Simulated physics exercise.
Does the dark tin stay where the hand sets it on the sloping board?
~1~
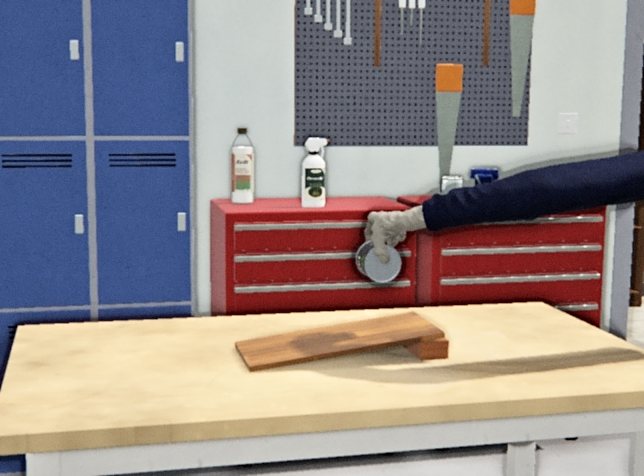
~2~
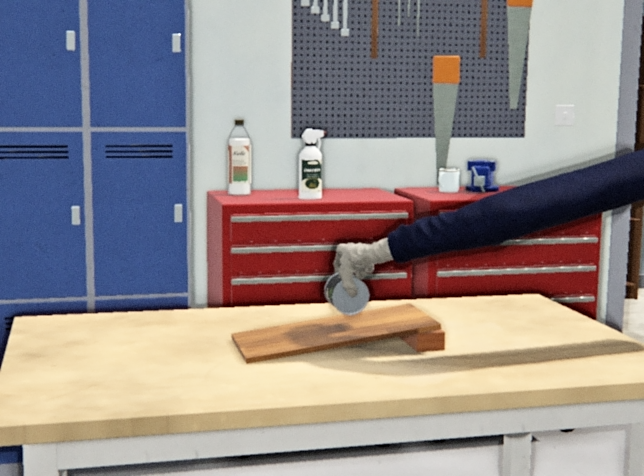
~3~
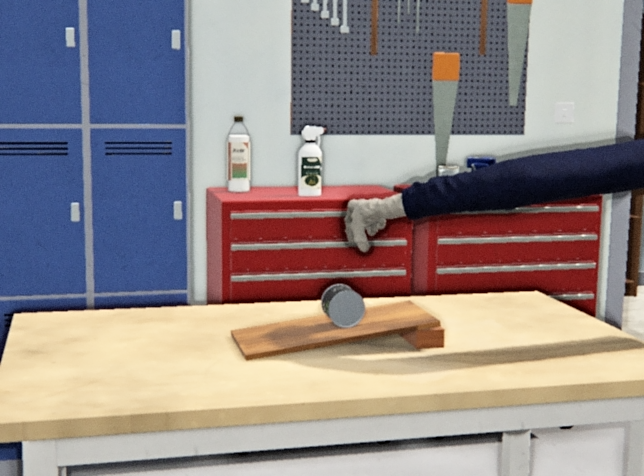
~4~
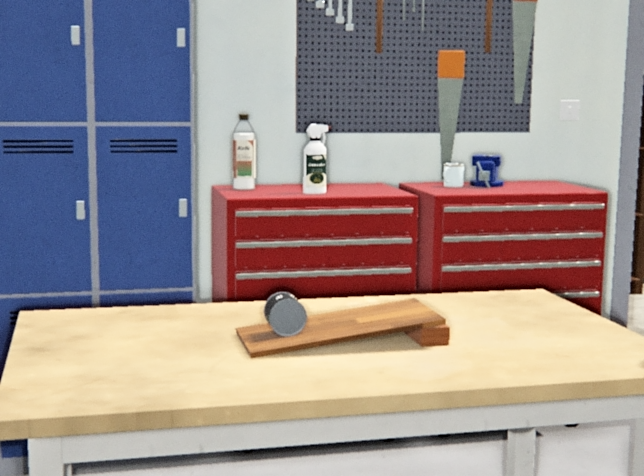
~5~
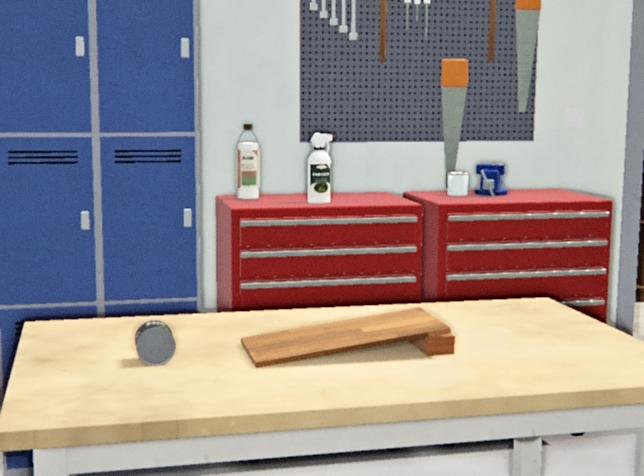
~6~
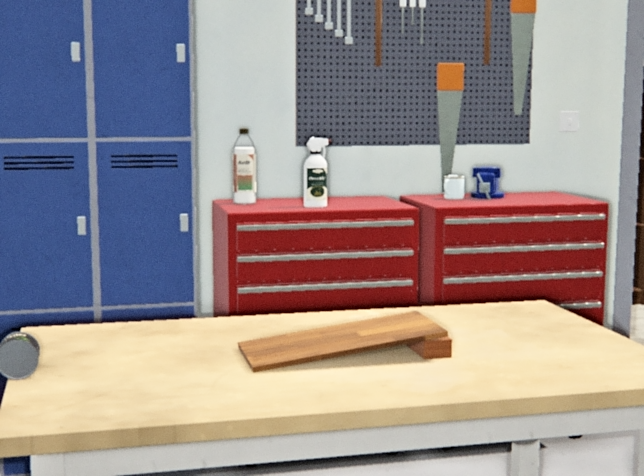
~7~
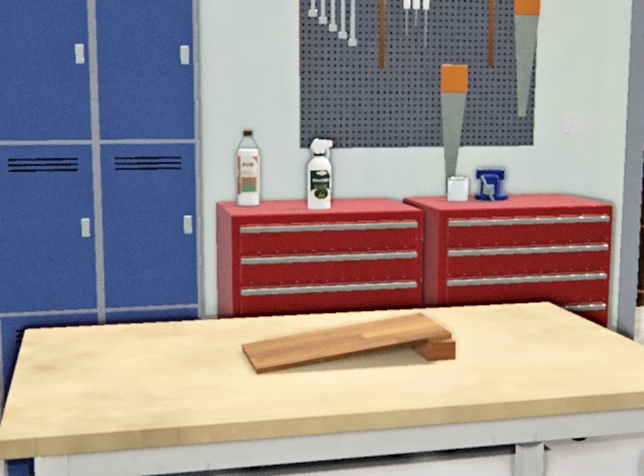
No, once the hand lets go, the tin rolls down the board to the left. It carries on across the workbench and goes out of sight.
